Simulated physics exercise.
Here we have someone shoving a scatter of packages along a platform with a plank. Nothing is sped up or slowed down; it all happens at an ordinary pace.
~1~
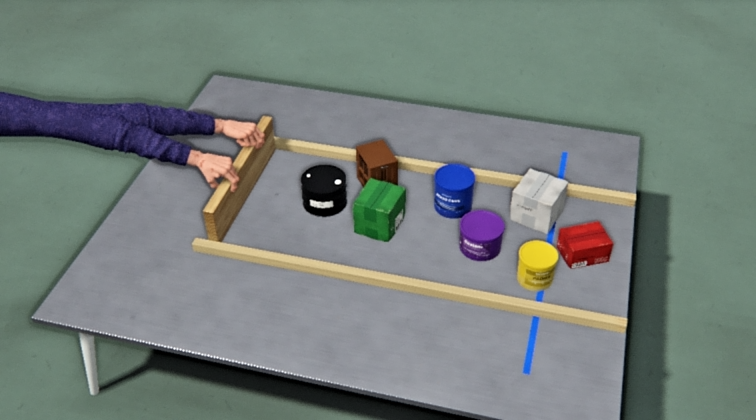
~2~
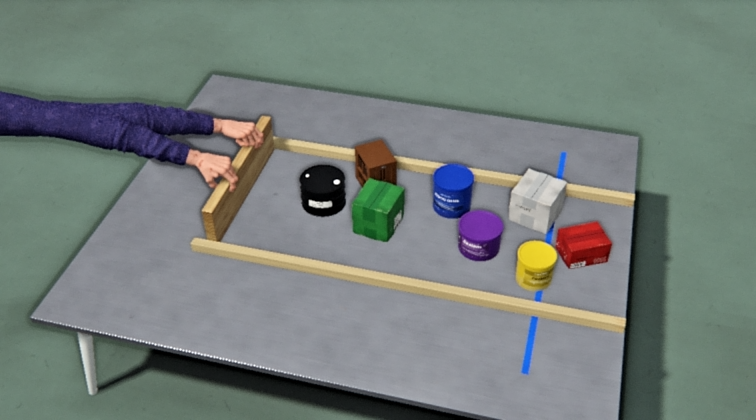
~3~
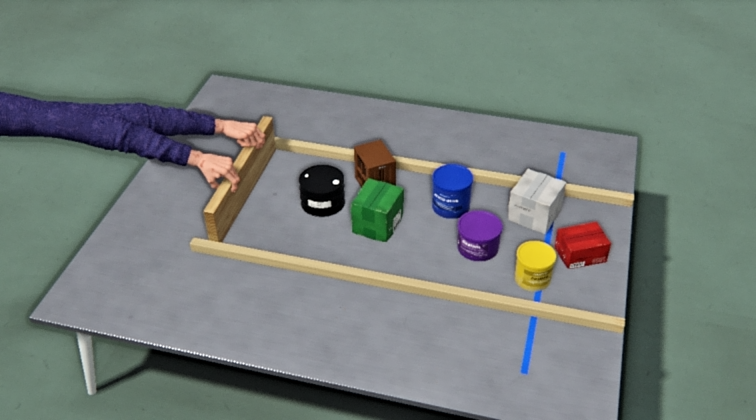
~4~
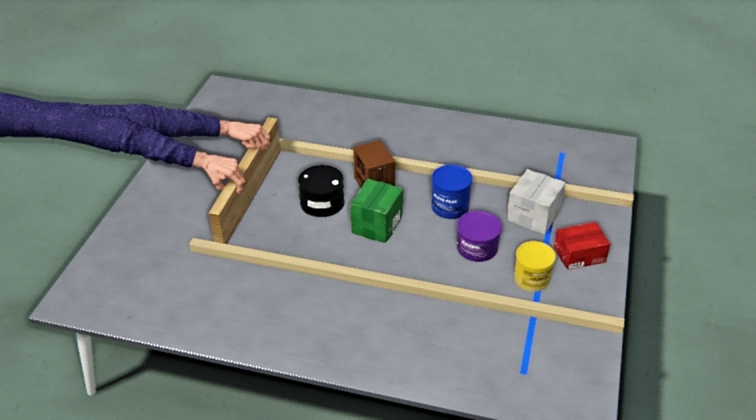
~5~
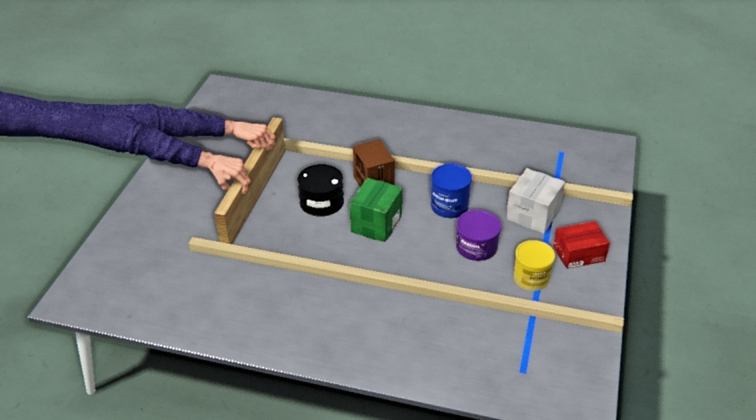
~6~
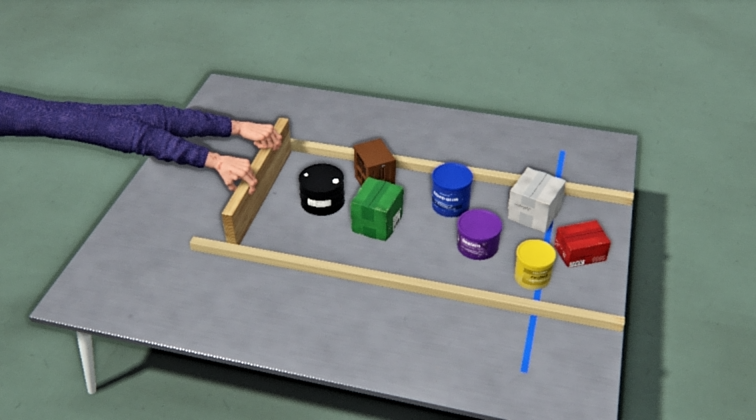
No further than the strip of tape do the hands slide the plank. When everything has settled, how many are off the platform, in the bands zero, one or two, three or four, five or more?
Count: One or two.
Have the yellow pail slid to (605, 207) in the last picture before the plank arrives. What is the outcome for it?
Put there, it simply leaves the top.
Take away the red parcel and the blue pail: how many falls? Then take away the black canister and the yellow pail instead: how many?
That makes 0 fallen, then 2 fallen in the other try.
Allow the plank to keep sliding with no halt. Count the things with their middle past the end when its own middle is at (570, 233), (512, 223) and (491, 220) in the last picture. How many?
Result per place: 5; 0; 0.
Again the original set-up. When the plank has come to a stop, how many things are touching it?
In total, 3.
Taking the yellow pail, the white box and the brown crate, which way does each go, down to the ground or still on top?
Result - yellow pail retained, white box dropped, brown crate retained.
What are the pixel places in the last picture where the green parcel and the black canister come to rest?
Positions - first (566, 262), then (573, 229).
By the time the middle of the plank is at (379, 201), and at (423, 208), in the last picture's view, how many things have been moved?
Moved so far: 3, then 5.
A little later, none off yet; red parcel at rest near (582, 244); yellow pail at rest near (534, 265); white box at rest near (536, 200).
Next, none off yet; red parcel shifted a little near (595, 244); yellow pail shifted a little near (551, 275); white box shifted about its own width near (596, 204).
When it is over, the number that fall off is one or two; down, white box and red parcel.
